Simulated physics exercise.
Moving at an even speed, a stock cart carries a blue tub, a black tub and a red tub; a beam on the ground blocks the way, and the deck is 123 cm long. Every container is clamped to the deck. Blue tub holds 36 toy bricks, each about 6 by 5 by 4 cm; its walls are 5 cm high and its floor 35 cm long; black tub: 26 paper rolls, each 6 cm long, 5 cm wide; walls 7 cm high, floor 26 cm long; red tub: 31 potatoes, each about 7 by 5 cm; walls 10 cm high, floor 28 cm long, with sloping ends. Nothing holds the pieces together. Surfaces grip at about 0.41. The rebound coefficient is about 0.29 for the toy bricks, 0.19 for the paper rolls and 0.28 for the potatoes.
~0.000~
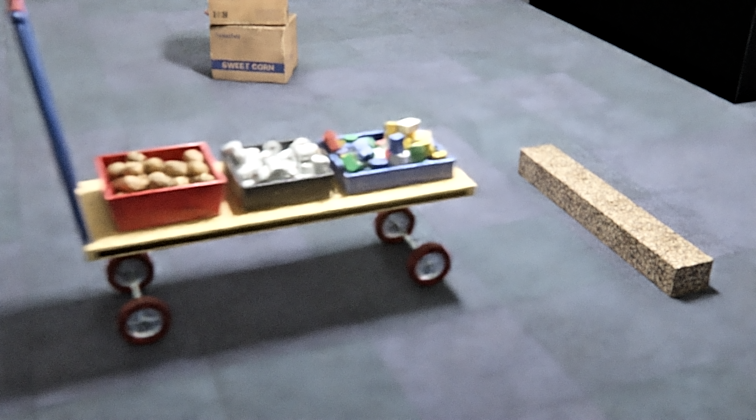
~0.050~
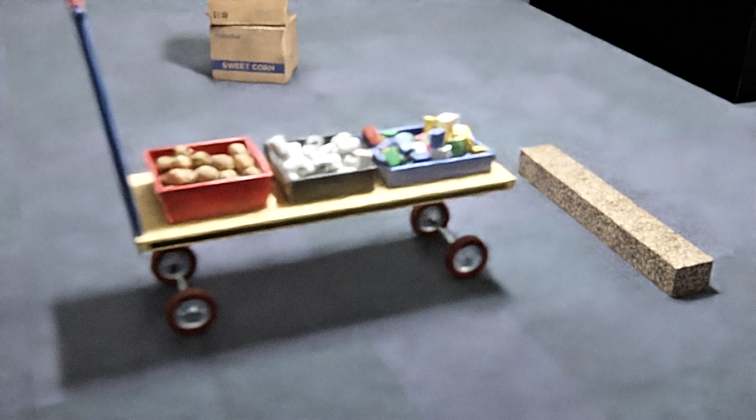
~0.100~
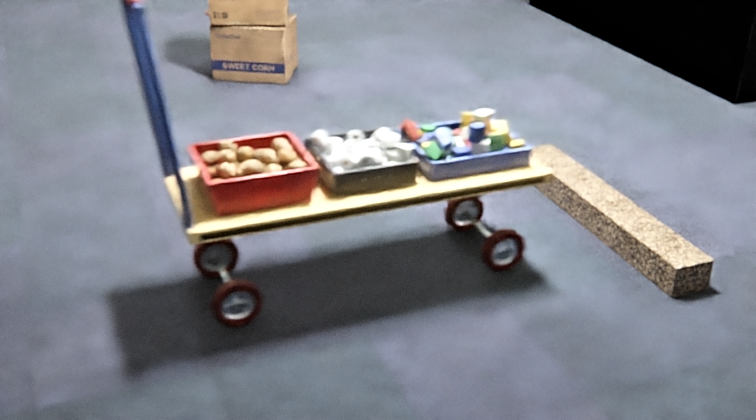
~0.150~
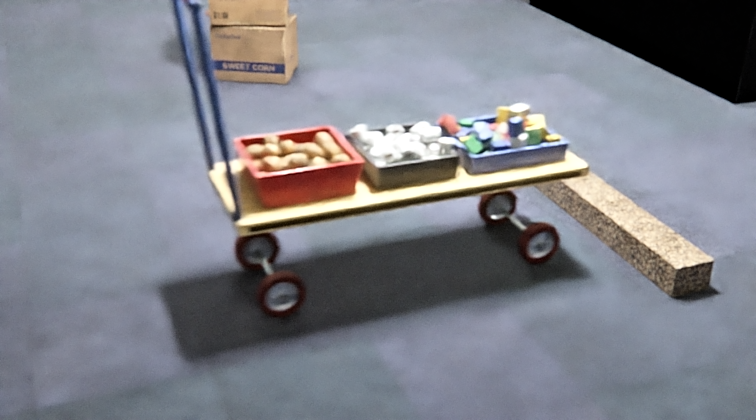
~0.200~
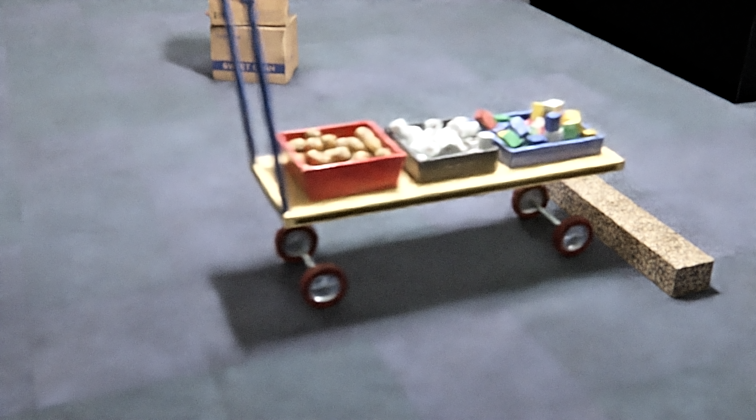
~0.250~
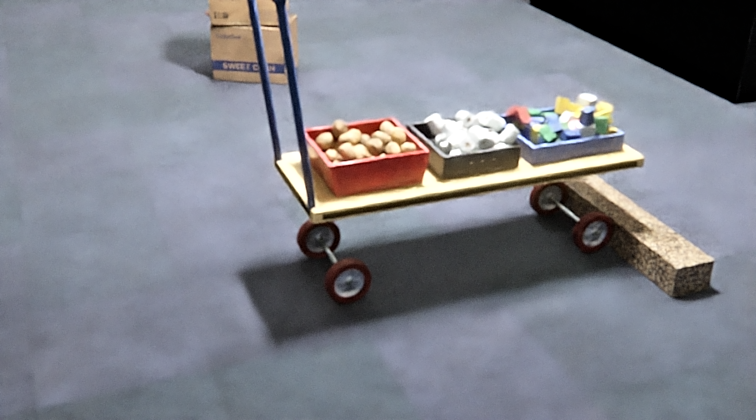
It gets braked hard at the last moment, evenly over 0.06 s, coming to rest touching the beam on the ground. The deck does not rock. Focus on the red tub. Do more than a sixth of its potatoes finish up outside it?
No.
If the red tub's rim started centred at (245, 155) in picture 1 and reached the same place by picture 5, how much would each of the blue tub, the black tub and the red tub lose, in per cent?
Blue tub 20, black tub 0, red tub 0 per cent.
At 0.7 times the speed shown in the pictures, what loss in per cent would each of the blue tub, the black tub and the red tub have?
Then the blue tub sheds 20 per cent, the black tub 10 per cent, and the red tub 0 per cent.
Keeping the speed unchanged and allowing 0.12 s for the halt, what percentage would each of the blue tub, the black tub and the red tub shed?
Result - blue tub: 30 percent, black tub: 10 percent, red tub: 0 percent.
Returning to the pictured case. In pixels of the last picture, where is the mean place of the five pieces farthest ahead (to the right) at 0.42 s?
(647, 107).
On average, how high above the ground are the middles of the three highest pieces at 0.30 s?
56 cm.
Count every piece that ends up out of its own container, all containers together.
Taken together it comes to about 18.
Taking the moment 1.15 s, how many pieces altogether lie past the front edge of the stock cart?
Around 8.
After 0.30 s, the blue tub is down by 3 of 36, the black tub is down by 2 of 26 and the red tub has all 31.
After 0.42 s, the blue tub is down by 7 of 36, the black tub is down by 4 of 26 and the red tub is down by 1 of 31.
After 0.65 s, the blue tub is down by 10 of 36, the black tub is down by 7 of 26 and the red tub is down by 1 of 31.
When it is over (at 1.15 s), the blue tub is down by 10 of 36, the black tub is down by 7 of 26 and the red tub is down by 1 of 31. Asked share, 1 of 31, 3 per cent.
